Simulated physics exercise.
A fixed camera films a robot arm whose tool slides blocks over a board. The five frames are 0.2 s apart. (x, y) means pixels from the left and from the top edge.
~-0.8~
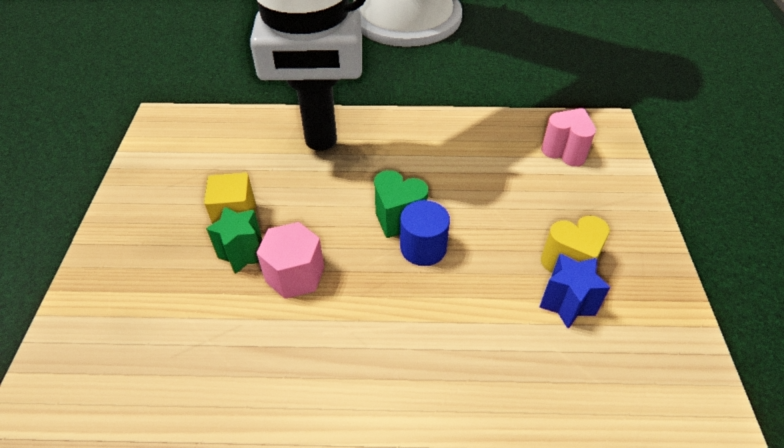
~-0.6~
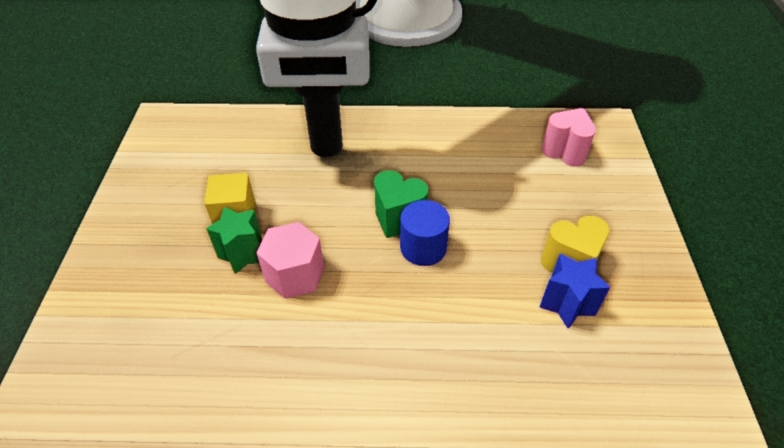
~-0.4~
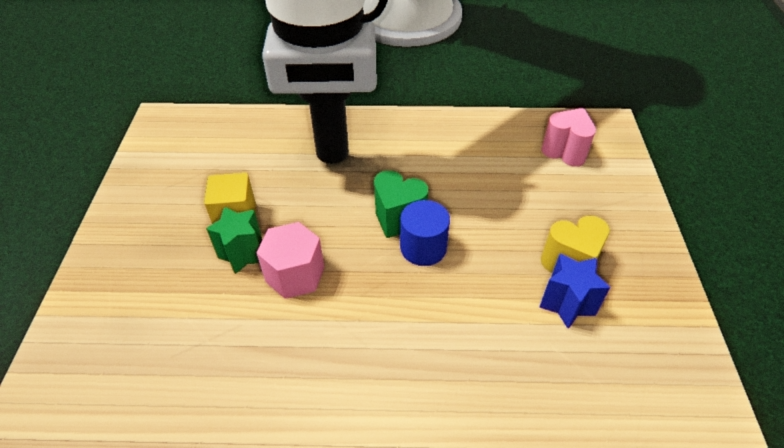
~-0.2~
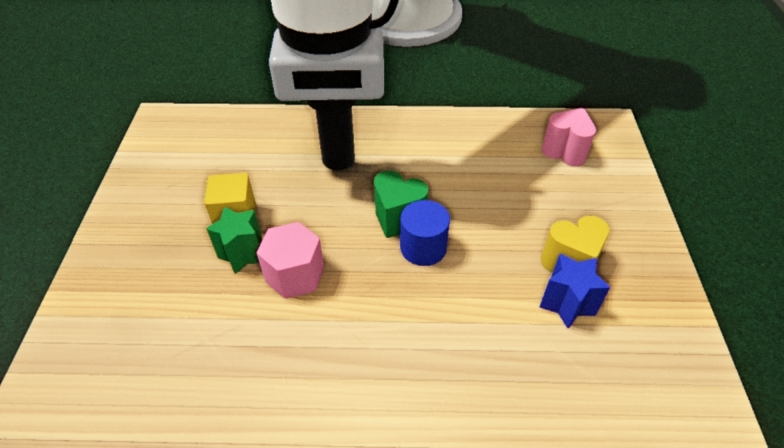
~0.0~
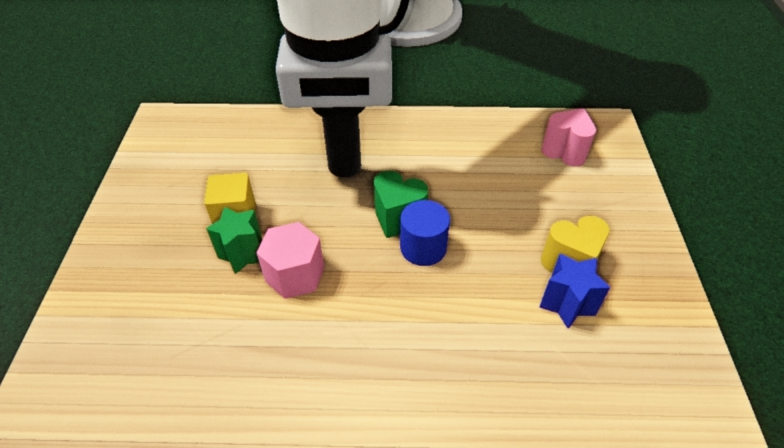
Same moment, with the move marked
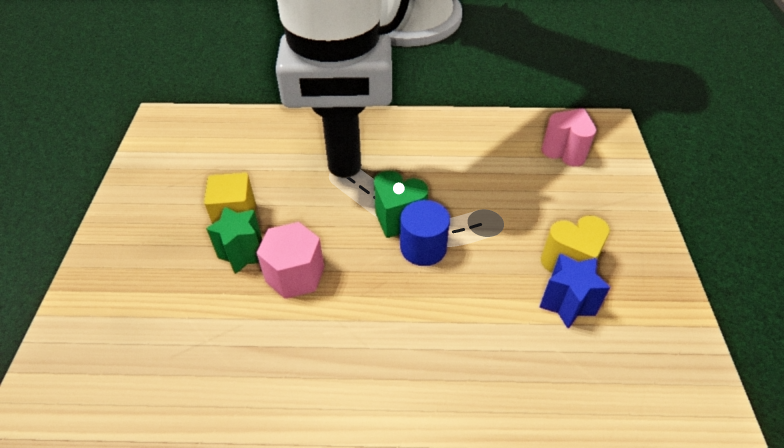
The video shows a robot arm with a black tool moving slightly right and toward the viewer over a wooden board, nearing a green heart-shaped block beside a blue cylinder, while all the colored blocks remain still.
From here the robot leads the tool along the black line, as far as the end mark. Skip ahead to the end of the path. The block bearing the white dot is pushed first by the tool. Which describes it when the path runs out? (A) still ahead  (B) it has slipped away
My pick is B.
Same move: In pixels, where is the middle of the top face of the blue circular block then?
At the end it should sit near (480, 276).
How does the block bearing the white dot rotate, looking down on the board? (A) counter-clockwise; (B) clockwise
B - clockwise.
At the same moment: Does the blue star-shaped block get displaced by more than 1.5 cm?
Answer: No.
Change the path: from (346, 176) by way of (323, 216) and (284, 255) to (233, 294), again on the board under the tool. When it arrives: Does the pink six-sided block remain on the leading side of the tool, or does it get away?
I predict the tool has moved past it.
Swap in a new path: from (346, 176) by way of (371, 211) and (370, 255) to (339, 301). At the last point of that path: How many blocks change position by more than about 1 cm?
That's two.
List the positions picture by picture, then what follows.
Tip of the tool at (321, 140), middles of tops, green heart-shaped block at (399, 188), blue circular block at (425, 218), blue star-shaped block at (579, 275), yellow heart-shaped block at (583, 233), in the first frame.
Tool at (327, 147), nothing pushed, in the second frame.
Tool at (333, 153), nothing pushed, in the third frame.
Tool at (339, 160), nothing pushed, in the fourth frame.
Tool at (345, 166), green heart-shaped block at (399, 188), blue circular block at (425, 218), blue star-shaped block at (579, 275), yellow heart-shaped block at (583, 233), in the fifth frame.
The line goes from (346, 176) through (384, 204) and (430, 231) to (486, 223); the dot is on the green heart-shaped block.
What follows on the original path. One third of the way, tool at (385, 196); green heart-shaped block at (419, 199); blue circular block at (440, 231).
Two thirds of the way, tool at (431, 222); green heart-shaped block at (466, 231); blue circular block at (477, 271).
At the end, tool at (488, 214); green heart-shaped block at (484, 236), turned 40° clockwise; blue circular block at (480, 276); blue star-shaped block unmoved; yellow heart-shaped block unmoved.
